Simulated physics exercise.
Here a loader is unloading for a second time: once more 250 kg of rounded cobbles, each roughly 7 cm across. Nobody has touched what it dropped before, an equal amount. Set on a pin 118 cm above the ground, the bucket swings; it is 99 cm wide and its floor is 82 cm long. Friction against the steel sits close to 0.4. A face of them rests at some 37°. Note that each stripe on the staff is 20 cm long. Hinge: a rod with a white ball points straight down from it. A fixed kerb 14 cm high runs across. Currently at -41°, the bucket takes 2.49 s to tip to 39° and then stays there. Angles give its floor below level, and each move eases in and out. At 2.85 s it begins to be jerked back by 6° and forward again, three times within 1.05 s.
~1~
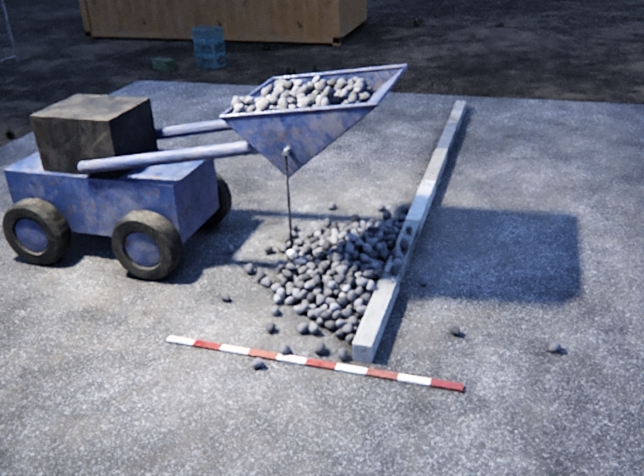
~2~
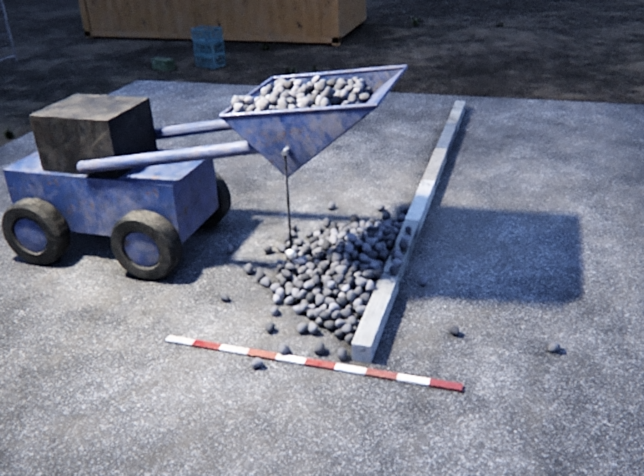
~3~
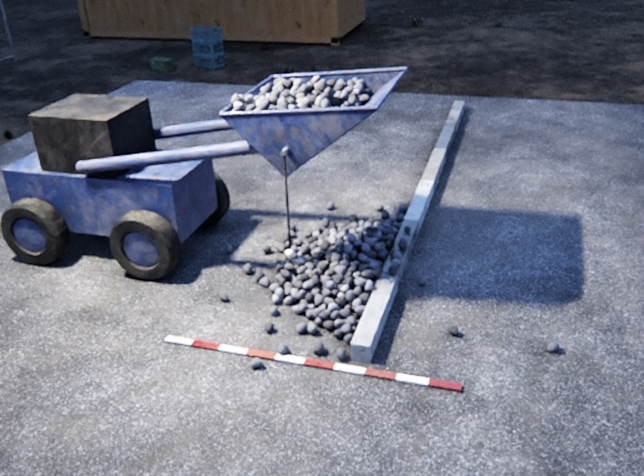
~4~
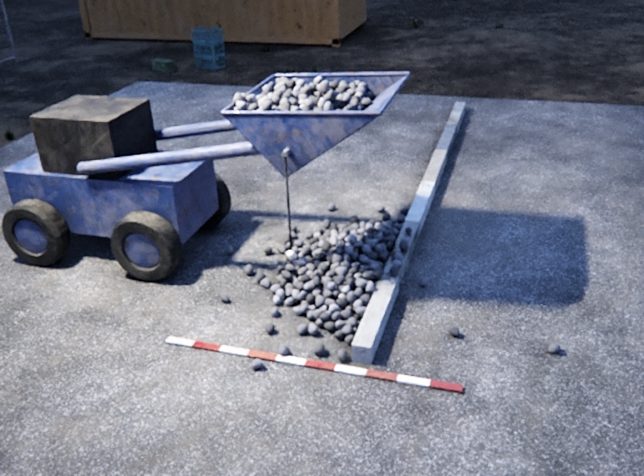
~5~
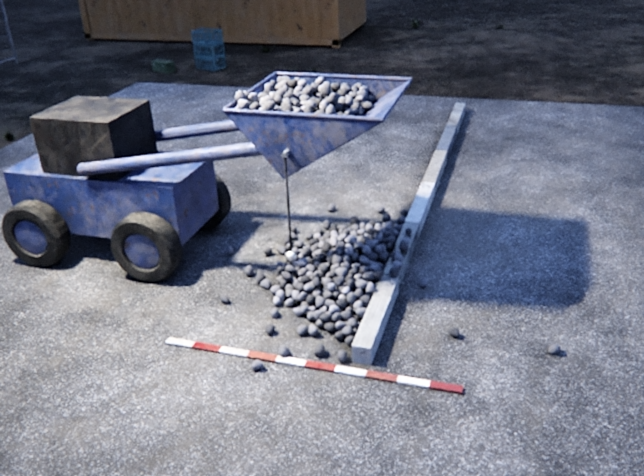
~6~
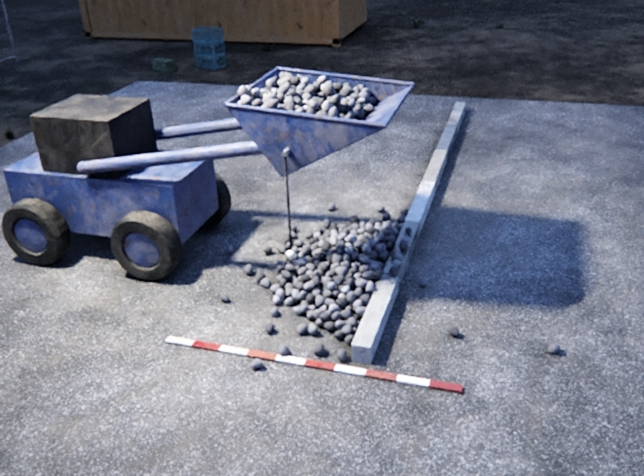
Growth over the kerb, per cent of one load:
95 percent.
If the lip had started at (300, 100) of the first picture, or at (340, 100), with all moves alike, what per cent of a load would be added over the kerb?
I'd guess close to 15 per cent first and close to 55 per cent second.
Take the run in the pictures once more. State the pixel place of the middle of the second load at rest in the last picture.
Their middle rests near (448, 280).
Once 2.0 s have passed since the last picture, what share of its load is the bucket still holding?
Reading: Near 10 % of the load.
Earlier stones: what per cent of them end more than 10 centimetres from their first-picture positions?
About 0 %.
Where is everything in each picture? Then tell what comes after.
In the first frame, lip at (378, 104), floor tilted -41°, highest stones at (315, 87). The earlier load is highest near (352, 247), 23 cm above ground level, 99 % on this side of the kerb, 1 % over the kerb.
In the second frame, lip at (378, 105), floor tilted -40°, highest stones at (315, 86).
In the third frame, the bucket is at -39°, its lip at (378, 108); the top of the load is at (304, 87).
In the fourth frame, lip at (381, 113), floor tilted -36°, highest stones at (299, 87).
In the fifth frame, the bucket is at -33°, its lip at (383, 120); the top of the load is at (292, 86).
In the sixth frame, lip at (386, 126), floor tilted -29°, highest stones at (288, 82).
Then, 1.3 s after the last picture the floor is at 27°; in per cent of one load, 93 in the bucket, 105 on this side of the kerb, 2 over the kerb; the foremost stones are at (434, 248).
Then, 2.0 s after the last picture the floor is at 39°; in per cent of one load, 8 in the bucket, 119 on this side of the kerb, 73 over the kerb; the foremost stones are at (524, 289).
Then, 3.8 s after the last picture the floor is at 39°; in per cent of one load, 0 in the bucket, 104 on this side of the kerb, 96 over the kerb; the foremost stones are at (609, 305).
Then, 6.2 s after the last picture the floor is at 39°; in per cent of one load, 0 in the bucket, 104 on this side of the kerb, 96 over the kerb; the foremost stones are at (609, 305). Net gain over the kerb, 95.
